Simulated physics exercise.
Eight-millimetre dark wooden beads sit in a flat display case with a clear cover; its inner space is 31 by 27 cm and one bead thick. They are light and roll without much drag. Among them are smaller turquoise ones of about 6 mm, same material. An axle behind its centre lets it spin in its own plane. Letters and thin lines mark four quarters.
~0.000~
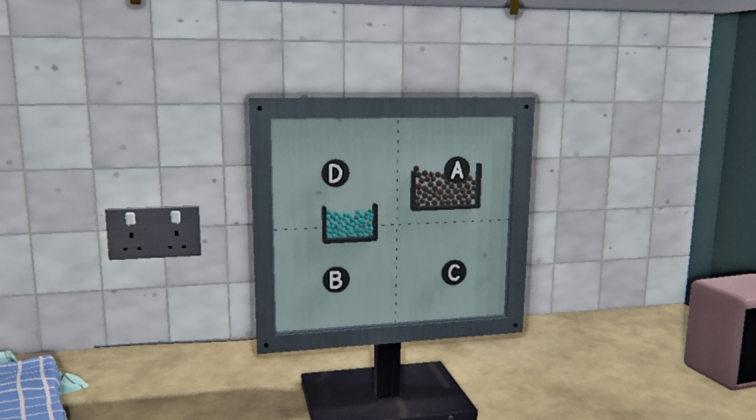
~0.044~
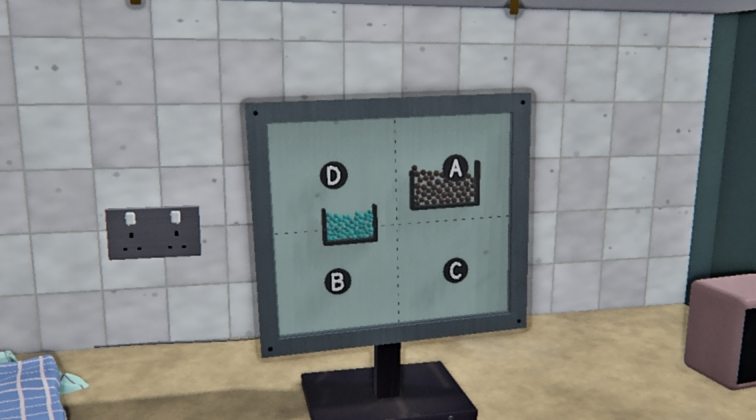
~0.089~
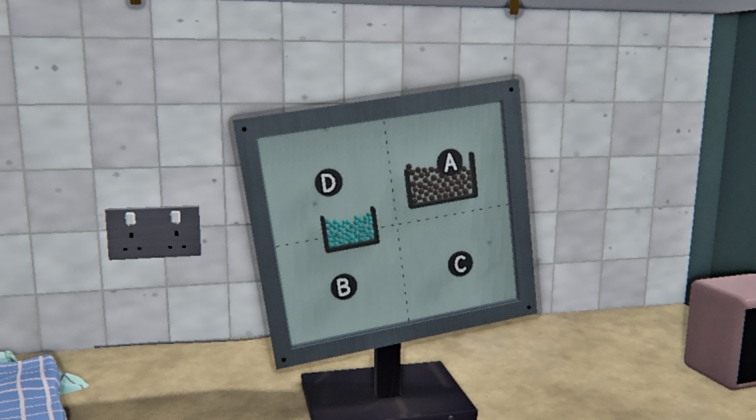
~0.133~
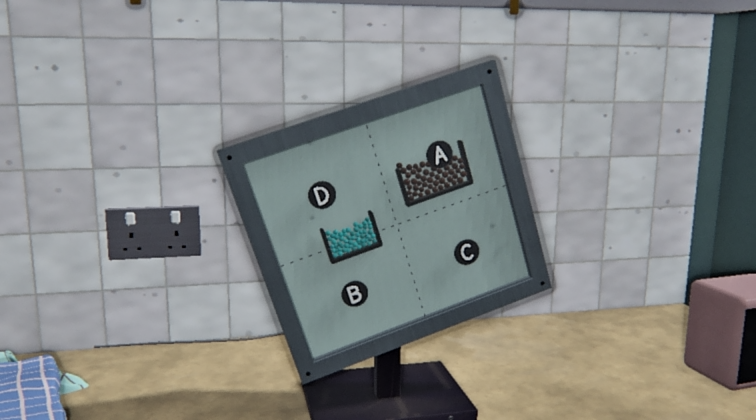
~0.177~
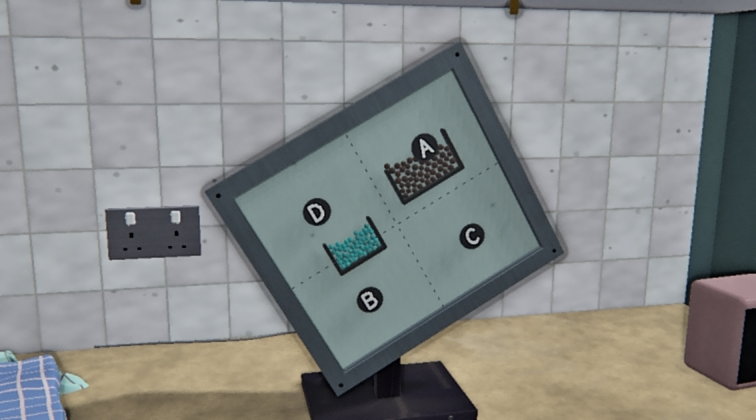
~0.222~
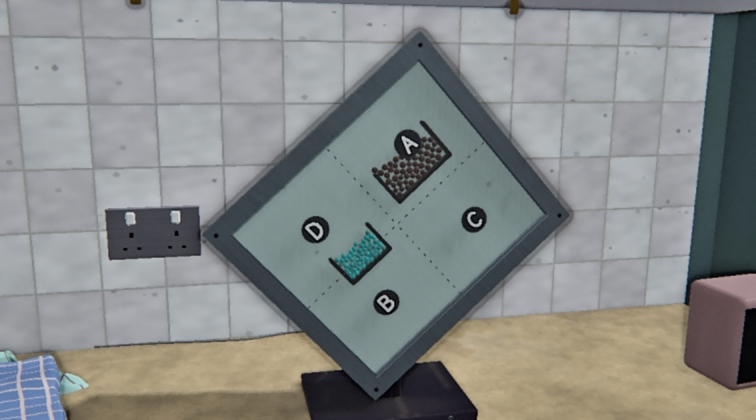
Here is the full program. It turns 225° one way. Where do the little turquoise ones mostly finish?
The one marked A.
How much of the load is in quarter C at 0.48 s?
Roughly 0 per cent.
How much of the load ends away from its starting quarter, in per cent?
Roughly 50 per cent.
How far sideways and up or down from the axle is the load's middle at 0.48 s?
Some 3 cm left and 4 cm below.
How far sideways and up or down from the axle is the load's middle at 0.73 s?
About 6 cm right and 12 cm below.
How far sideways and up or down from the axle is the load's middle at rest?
About 2 cm right and 14 cm below.
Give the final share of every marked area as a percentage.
Quarter A: 85; quarter B: 0; quarter C: 0; quarter D: 15.
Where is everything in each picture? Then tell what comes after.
The first frame shows level; about 110 beads; load centre (397, 207); top bead (416, 169); A (457, 170), B (336, 280), C (454, 272), D (336, 173).
The second frame shows turned 2° anticlockwise; load centre (396, 207); top bead (414, 168).
The third frame shows turned 8° anticlockwise; load centre (395, 207); top bead (450, 164); wall ends (407, 171) to (471, 154), (322, 218) to (373, 208).
The fourth frame shows turned 17° anticlockwise; load centre (392, 207); top bead (440, 156).
The fifth frame shows turned 30° anticlockwise; load centre (389, 209); top bead (435, 146).
The sixth frame shows turned 42° anticlockwise; load centre (385, 211); top bead (418, 140); A (408, 143), B (387, 302), C (474, 220), D (316, 230).
After 0.48 s, it stands 114° anticlockwise; the beads' middle is 3 cm left of and 4 cm below the centre; A 45 %, B 15 %, D 40 %; small ones, B 35 %, D 65 %.
After 0.73 s, it stands 183° anticlockwise; the beads' middle is 6 cm right of and 12 cm below the centre; A 20 %, D 80 %; small ones, D 100 %.
After 0.95 s, it has come round 225° anticlockwise; the beads' middle is 12 cm right of and 5 cm below the centre; A 25 %, D 75 %; small ones, A 5 %, D 95 %.
Settled by 2.3 s, it has come round 225° anticlockwise; A 85 %, B 0 %, C 0 %, D 15 %; small ones, A 90 %, D 10 %.
